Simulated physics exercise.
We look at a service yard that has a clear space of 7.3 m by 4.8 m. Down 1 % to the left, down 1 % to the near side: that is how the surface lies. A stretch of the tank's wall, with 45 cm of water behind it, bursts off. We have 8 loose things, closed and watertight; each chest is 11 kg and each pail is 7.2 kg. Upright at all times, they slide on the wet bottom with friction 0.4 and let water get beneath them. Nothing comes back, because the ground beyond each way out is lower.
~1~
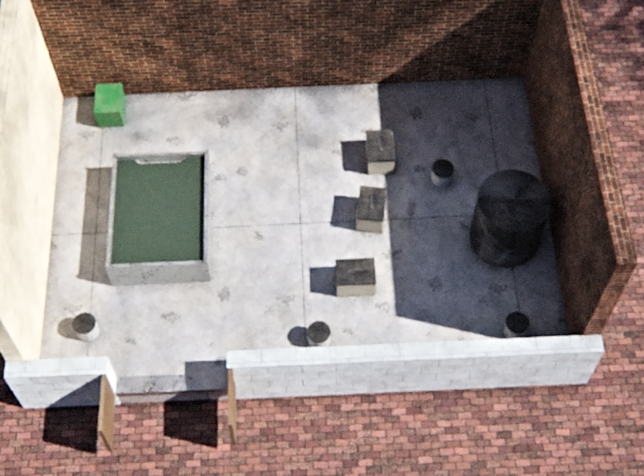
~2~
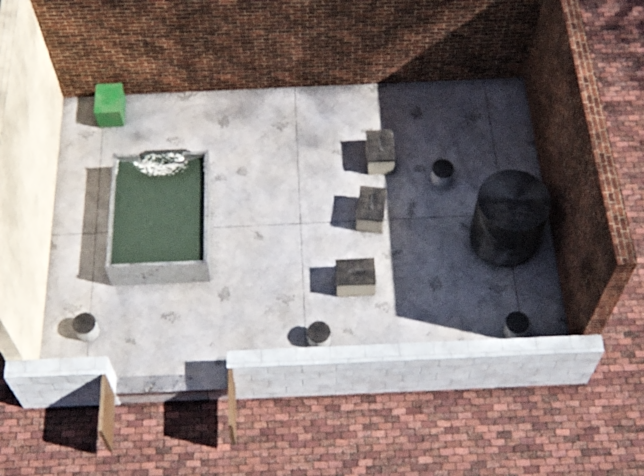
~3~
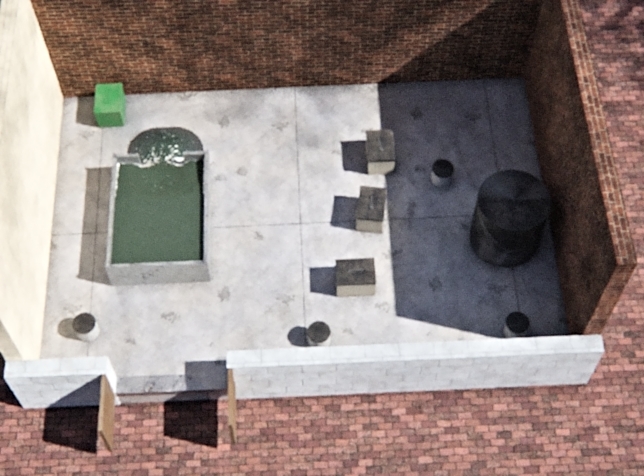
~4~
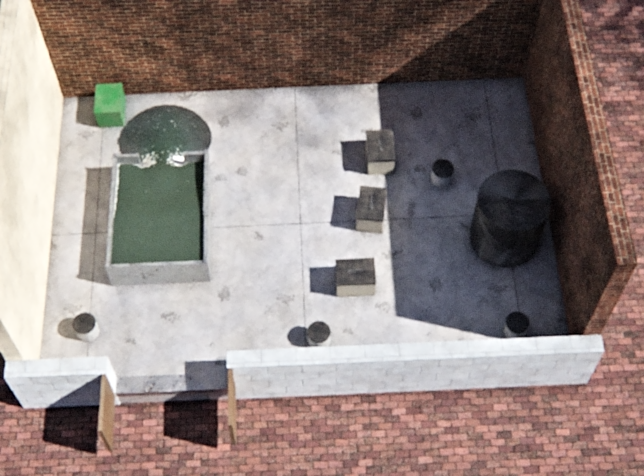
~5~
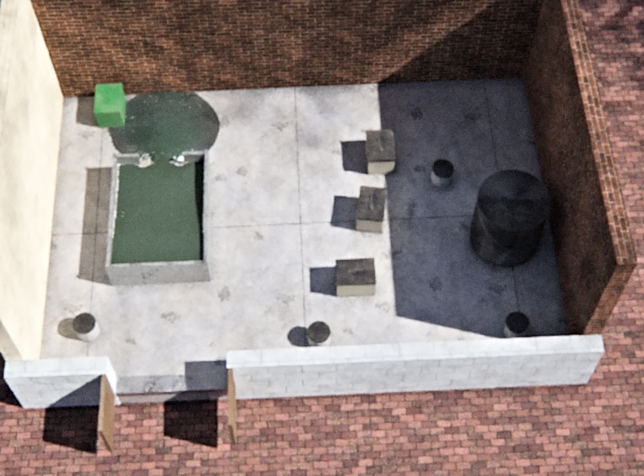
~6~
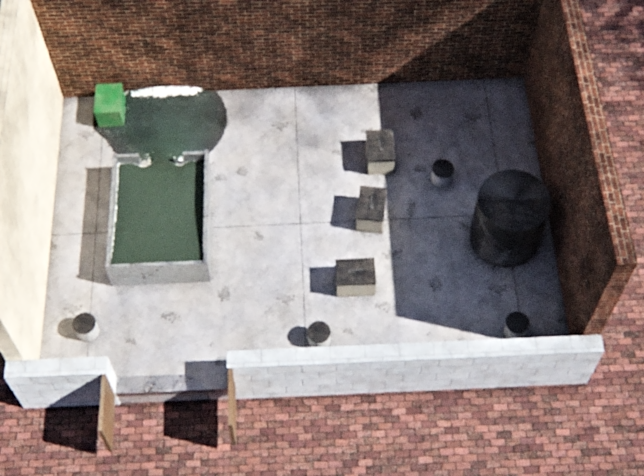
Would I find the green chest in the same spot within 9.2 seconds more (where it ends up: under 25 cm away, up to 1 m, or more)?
The green chest goes a long distance.
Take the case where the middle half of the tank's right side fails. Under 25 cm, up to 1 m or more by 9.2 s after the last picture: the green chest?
Result: The green chest remains where it was.
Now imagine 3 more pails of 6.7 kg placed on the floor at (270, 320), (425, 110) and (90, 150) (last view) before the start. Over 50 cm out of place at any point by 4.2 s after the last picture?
Answers, first to last: Not exceeding, not exceeding, exceeding.
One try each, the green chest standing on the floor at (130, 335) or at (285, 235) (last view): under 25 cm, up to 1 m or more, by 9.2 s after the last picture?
Well, it is shoved partway on the first try and scarcely moves on the second.
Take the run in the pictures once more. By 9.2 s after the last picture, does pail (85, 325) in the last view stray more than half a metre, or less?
Looking at the run, it comes out clear of the mark.
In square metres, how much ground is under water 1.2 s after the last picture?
Flooded: Near 7.5 m2.
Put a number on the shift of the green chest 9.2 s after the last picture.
350 cm.
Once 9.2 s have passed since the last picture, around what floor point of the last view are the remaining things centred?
Roughly at (342, 271).
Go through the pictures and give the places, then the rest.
The first frame shows the green chest at (108, 98), on the bottom; 2.4 m2 under water; 0 of 8 have shifted.
The second frame shows the green chest at (108, 98) rests on the ground; 2.7 m2 under water; 0 of 8 have shifted.
The third frame shows the green chest at (108, 98), on the bottom; water covers 3.1 m2; 0 of 8 have shifted.
The fourth frame shows the green chest at (108, 98), on the bottom; water covers 3.7 m2; 0 of 8 have shifted.
The fifth frame shows the green chest at (108, 98), on the bottom; water covers 4.3 m2; 0 of 8 have shifted.
The sixth frame shows the green chest at (108, 98), on the bottom; 4.6 m2 under water; 0 of 8 have shifted.
Then, 1.2 s after the last picture the green chest is near (74, 107), 0.5 m from its start, afloat; 0 of 8 are out; 1 afloat.
Then, 3.8 s after the last picture the green chest is near (84, 274), 3.1 m from its start, aground; 0 of 8 are out; 0 afloat.
Then, 6.2 s after the last picture the green chest is near (113, 337), 4.1 m from its start, afloat; 0 of 8 are out; 1 afloat.
Then, 9.2 s after the last picture the green chest is near (166, 303), 3.7 m from its start, aground; 0 of 8 are out; 0 afloat.
